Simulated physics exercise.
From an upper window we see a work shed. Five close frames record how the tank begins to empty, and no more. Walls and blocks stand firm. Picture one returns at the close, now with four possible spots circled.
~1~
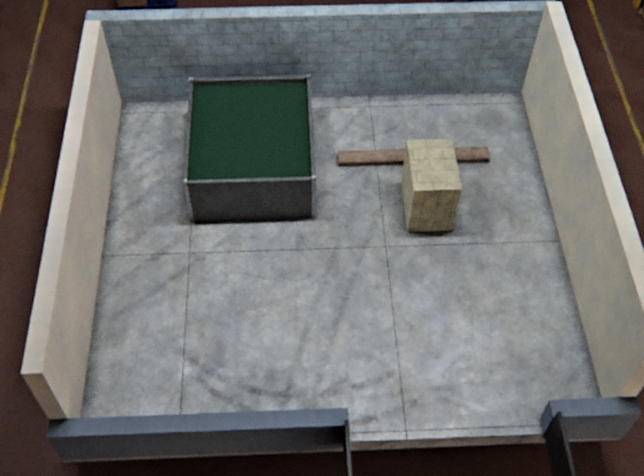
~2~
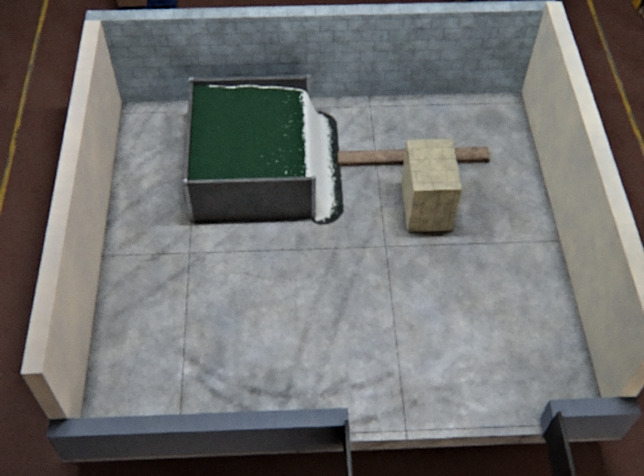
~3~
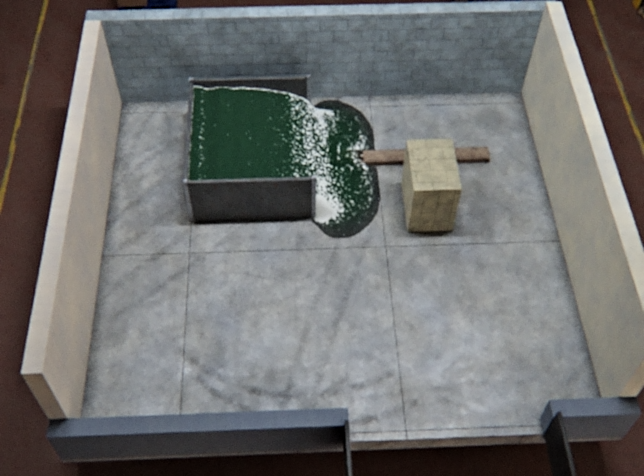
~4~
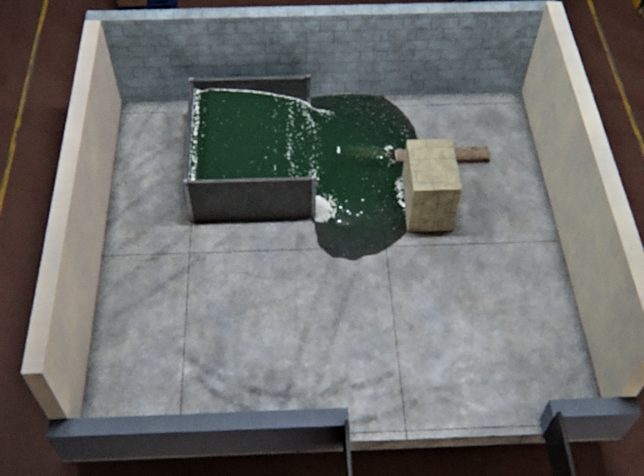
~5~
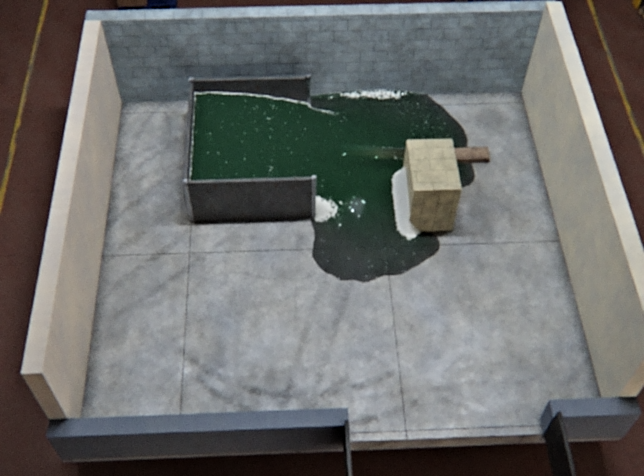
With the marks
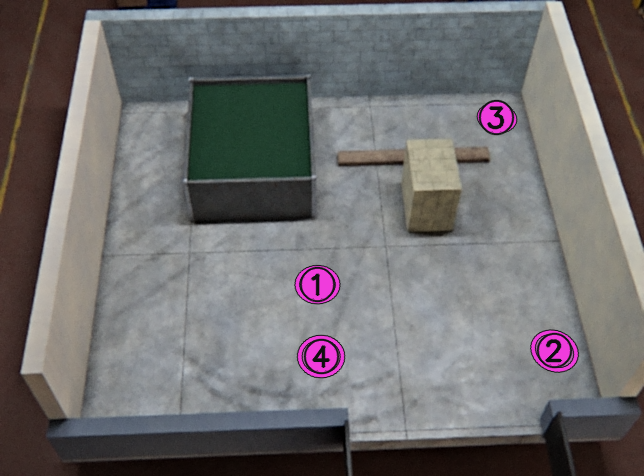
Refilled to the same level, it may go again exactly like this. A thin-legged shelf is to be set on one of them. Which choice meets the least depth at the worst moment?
The best place is 1.
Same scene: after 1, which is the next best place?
4 it is.
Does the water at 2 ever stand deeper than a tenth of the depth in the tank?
Yes, clearly.
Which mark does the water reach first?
The answer is 3.
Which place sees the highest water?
Place 3.
On the marked copy, 1 at (317, 284); 2 at (554, 350); 3 at (496, 117); 4 at (321, 356).
With 1, the water peaks at about 4 % of the depth that stood in the tank.
With 2, the water peaks at about 17 % of the depth that stood in the tank.
With 3, the water peaks at about 74 % of the depth that stood in the tank.
With 4, the water peaks at about 9 % of the depth that stood in the tank.
